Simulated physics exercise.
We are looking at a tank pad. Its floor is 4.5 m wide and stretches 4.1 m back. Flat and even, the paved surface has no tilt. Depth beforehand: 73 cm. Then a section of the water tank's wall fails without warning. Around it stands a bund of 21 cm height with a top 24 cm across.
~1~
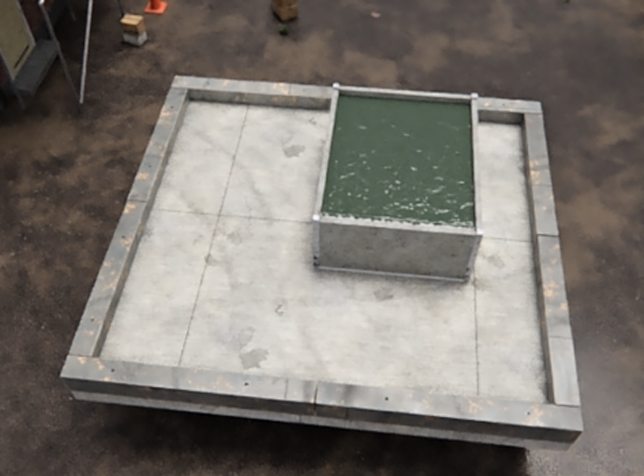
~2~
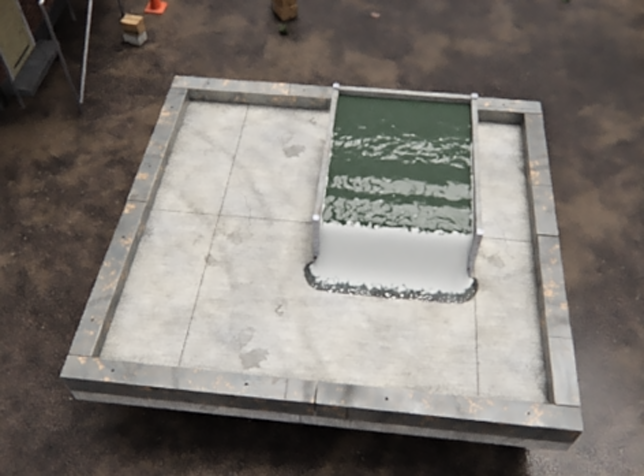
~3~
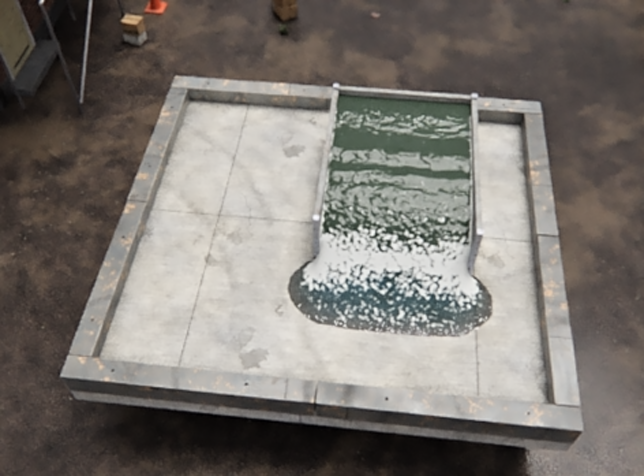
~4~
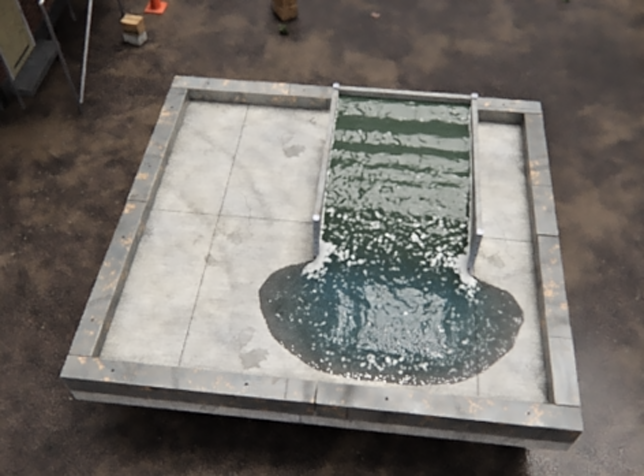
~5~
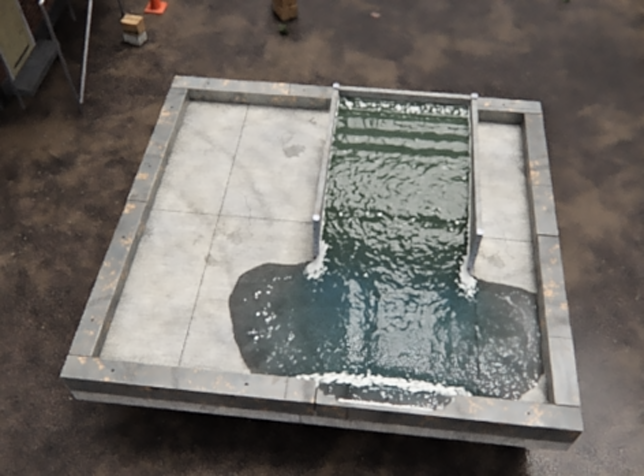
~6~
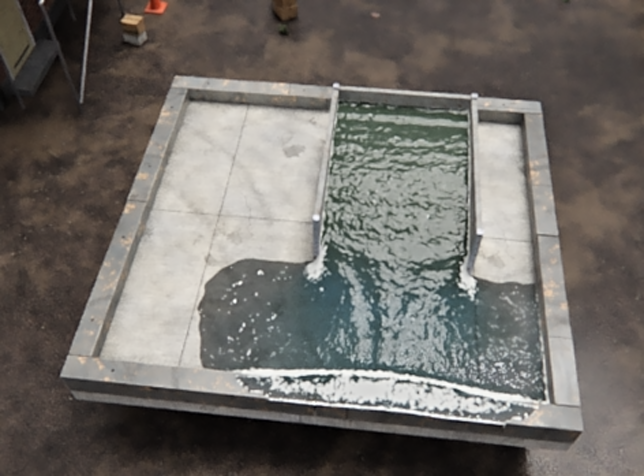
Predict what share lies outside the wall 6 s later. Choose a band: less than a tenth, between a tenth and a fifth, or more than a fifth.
The share is more than a fifth.
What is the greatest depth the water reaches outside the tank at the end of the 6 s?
About 23 cm.
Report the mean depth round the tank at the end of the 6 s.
Reading: Close to 9 cm.
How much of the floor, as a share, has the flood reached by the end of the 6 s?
Covered: Roughly 100 %.
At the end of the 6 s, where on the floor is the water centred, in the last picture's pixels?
Centre: Roughly (330, 225) px.
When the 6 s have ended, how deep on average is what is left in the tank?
The mean depth is some 8 cm.
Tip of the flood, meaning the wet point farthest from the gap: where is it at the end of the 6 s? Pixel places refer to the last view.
Point: Roughly (189, 106) in the last view.
A moment later water covers 30 % of the floor and is deepest (56 cm) near (439, 400); 1 % is over the wall.
Soon after water covers 35 % of the floor and is deepest (59 cm) near (383, 395); 7 % is over the wall.
Next water covers 50 % of the floor and is deepest (35 cm) near (532, 410); 23 % is over the wall.
Later on water covers 70 % of the floor and is deepest (26 cm) near (509, 130); 29 % is over the wall.
At the end water covers 75 % of the floor and is deepest (23 cm) near (372, 129); 29 % is over the wall.
